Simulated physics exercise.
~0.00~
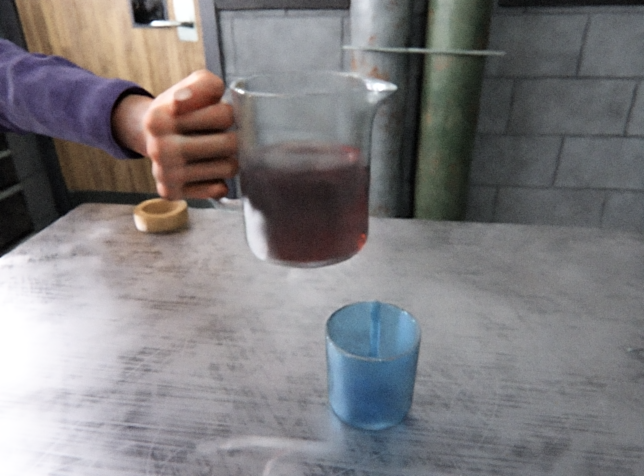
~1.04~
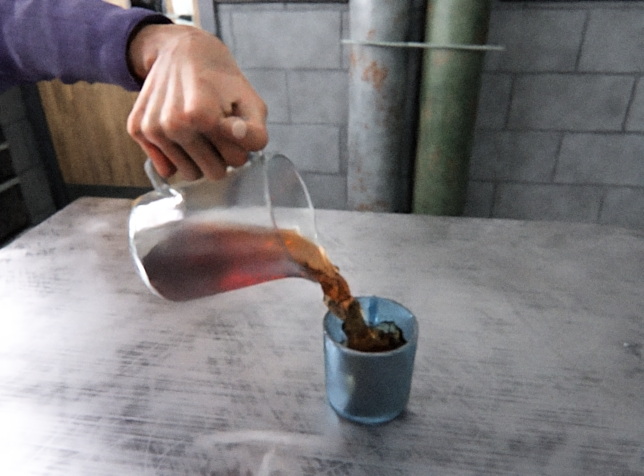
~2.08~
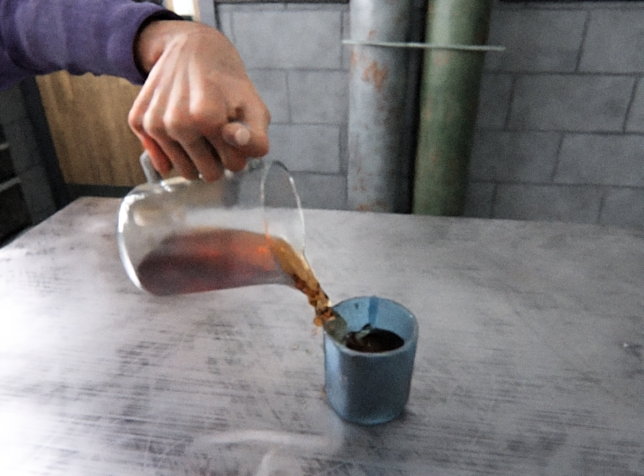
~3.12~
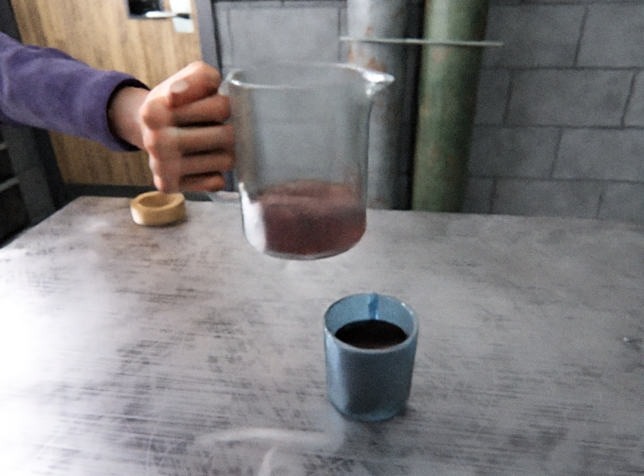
At a grey table, a hand tilts a glass jug, partly fills a blue mug, then levels it.
